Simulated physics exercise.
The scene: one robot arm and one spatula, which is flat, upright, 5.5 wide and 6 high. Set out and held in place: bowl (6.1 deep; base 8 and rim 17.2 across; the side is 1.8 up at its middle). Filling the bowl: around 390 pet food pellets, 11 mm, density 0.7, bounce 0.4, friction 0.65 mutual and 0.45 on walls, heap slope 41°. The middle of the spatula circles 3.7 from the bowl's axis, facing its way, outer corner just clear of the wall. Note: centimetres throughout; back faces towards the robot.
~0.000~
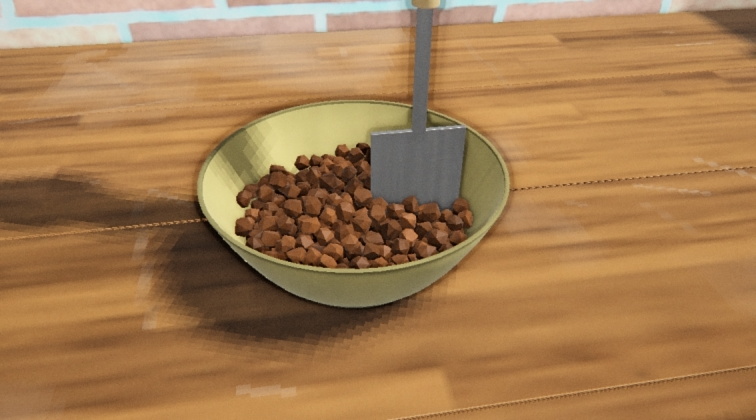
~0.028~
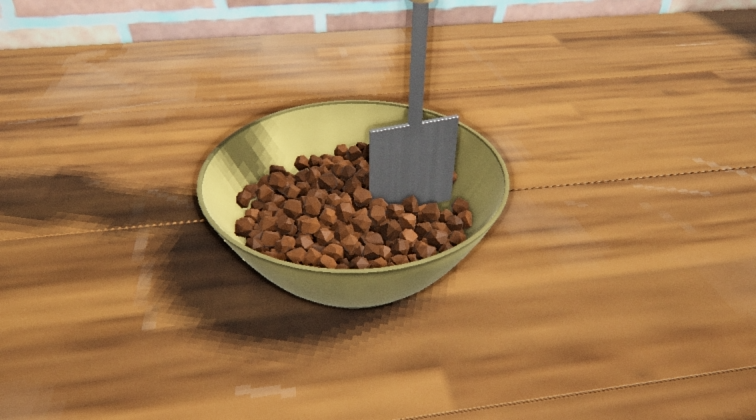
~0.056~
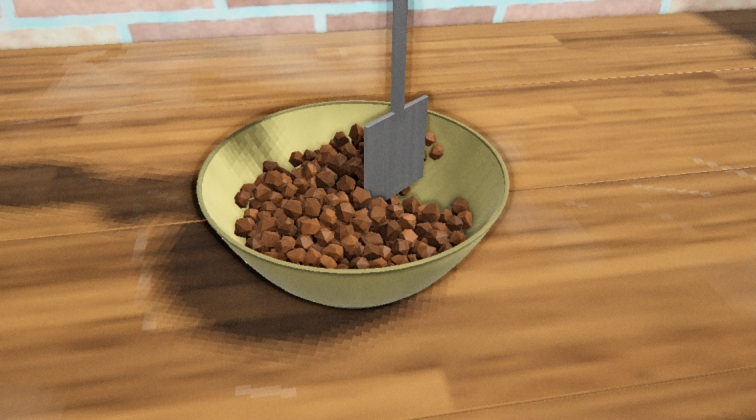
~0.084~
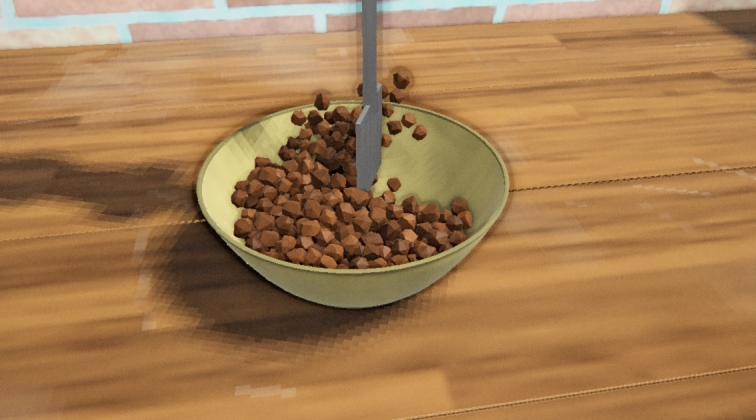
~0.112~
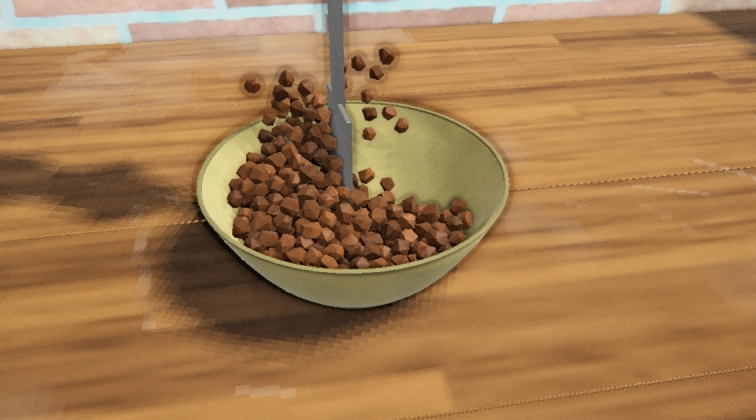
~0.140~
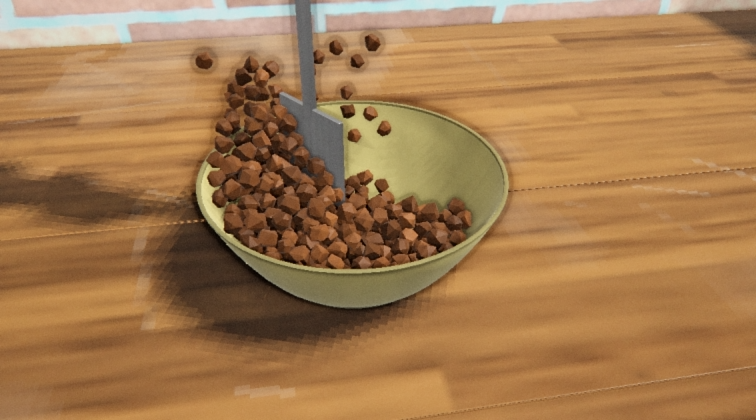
A flat metal spatula swept around inside a pale green bowl of brown pellets, moving from the right toward the back left, pushing them into a tall heap and flinging several into the air.
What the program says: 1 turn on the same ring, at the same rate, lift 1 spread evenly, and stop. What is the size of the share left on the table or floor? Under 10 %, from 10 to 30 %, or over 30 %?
Over 30 %.
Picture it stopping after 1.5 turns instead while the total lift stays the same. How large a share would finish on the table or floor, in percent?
Roughly 45 per cent.
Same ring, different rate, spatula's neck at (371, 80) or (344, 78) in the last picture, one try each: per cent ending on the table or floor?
Well, about 20 percent the first time and about 25 percent the second.
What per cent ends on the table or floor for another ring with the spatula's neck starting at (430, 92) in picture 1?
30 %.
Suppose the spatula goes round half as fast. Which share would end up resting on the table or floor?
I'd say close to 20 %.
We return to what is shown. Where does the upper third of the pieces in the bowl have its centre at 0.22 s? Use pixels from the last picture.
I'd point to somewhere close to (302, 229).
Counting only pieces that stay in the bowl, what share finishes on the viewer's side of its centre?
Near 40 per cent of what stays in the bowl.
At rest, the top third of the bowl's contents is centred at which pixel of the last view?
It is centred near (396, 178).
After 0.22 s, 211° round, highest piece 12 above the table; 321 in the bowl, 4 on the table or floor, 61 in flight or on the tool.
After 0.30 s, 296° round, highest piece 11 above the table; 270 in the bowl, 23 on the table or floor, 93 in flight or on the tool.
After 0.54 s, 0° round, highest piece 6 above the table; 234 in the bowl, 152 on the table or floor.
After 1.24 s, 0° round, highest piece 6 above the table; 234 in the bowl, 152 on the table or floor.
At rest, 234 in the bowl, 152 on the table or floor. That is 39 % on the table or floor.
